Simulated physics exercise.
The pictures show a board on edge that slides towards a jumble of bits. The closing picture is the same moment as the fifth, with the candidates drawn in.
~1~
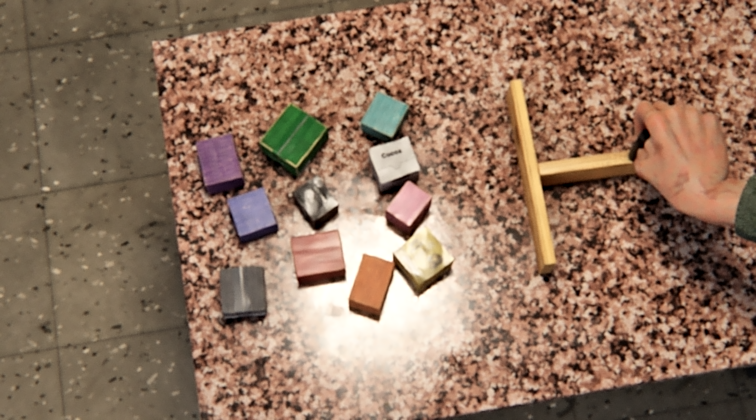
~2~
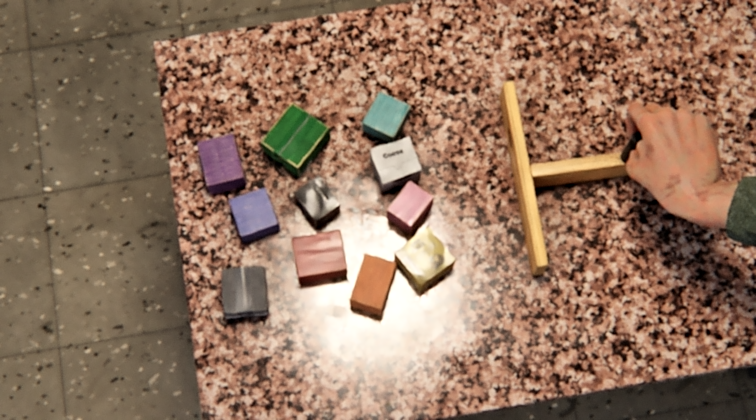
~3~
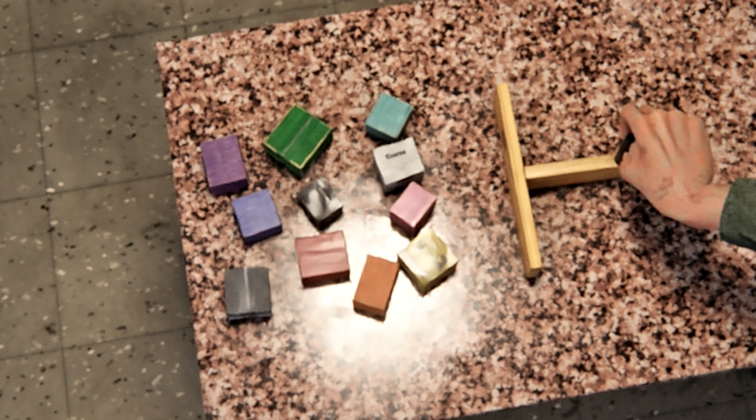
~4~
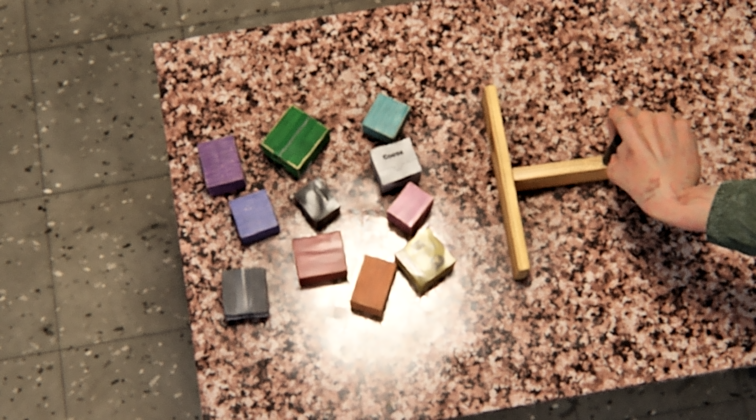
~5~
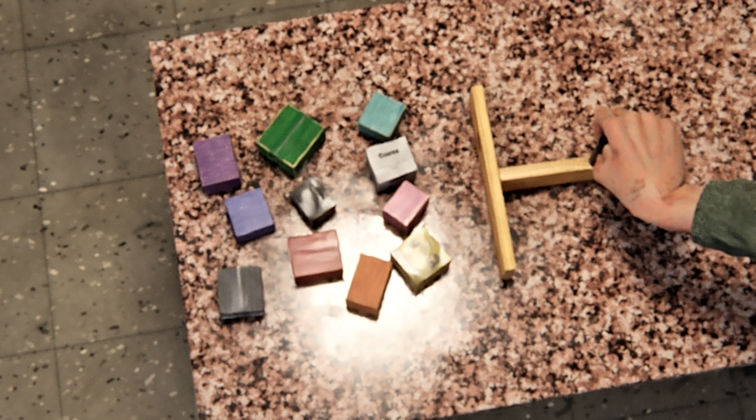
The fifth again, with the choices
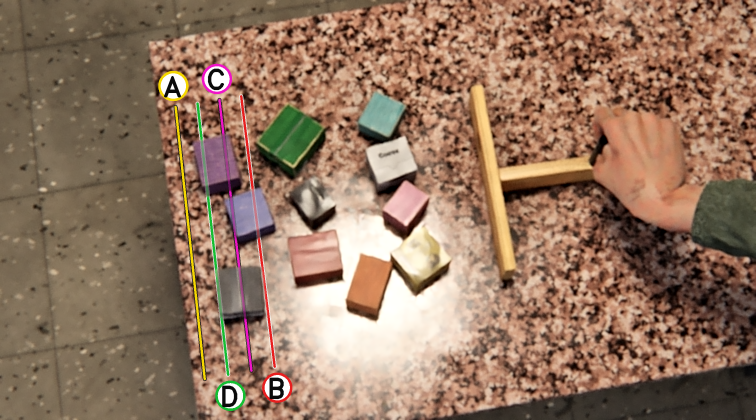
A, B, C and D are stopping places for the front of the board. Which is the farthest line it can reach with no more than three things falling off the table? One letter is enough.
Stop at B.
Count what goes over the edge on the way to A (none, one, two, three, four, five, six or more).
Six or more.
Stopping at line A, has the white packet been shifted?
Yes.
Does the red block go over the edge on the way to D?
Yes.
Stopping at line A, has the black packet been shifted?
By then, yes.
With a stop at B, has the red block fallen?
No.
On the marked copy, A at (190, 239); B at (257, 227); C at (235, 231); D at (212, 235).
Taking B. A third of the way, board (409, 190); red block (308, 257); turquoise block (365, 123).
Two thirds of the way, board (324, 204); purple block (202, 165); grey box (226, 299).
When it is over, board (259, 215); purple block over the edge; blue block over the edge; two fallen.
As for the rest, A drops ten; C drops five; D drops six.
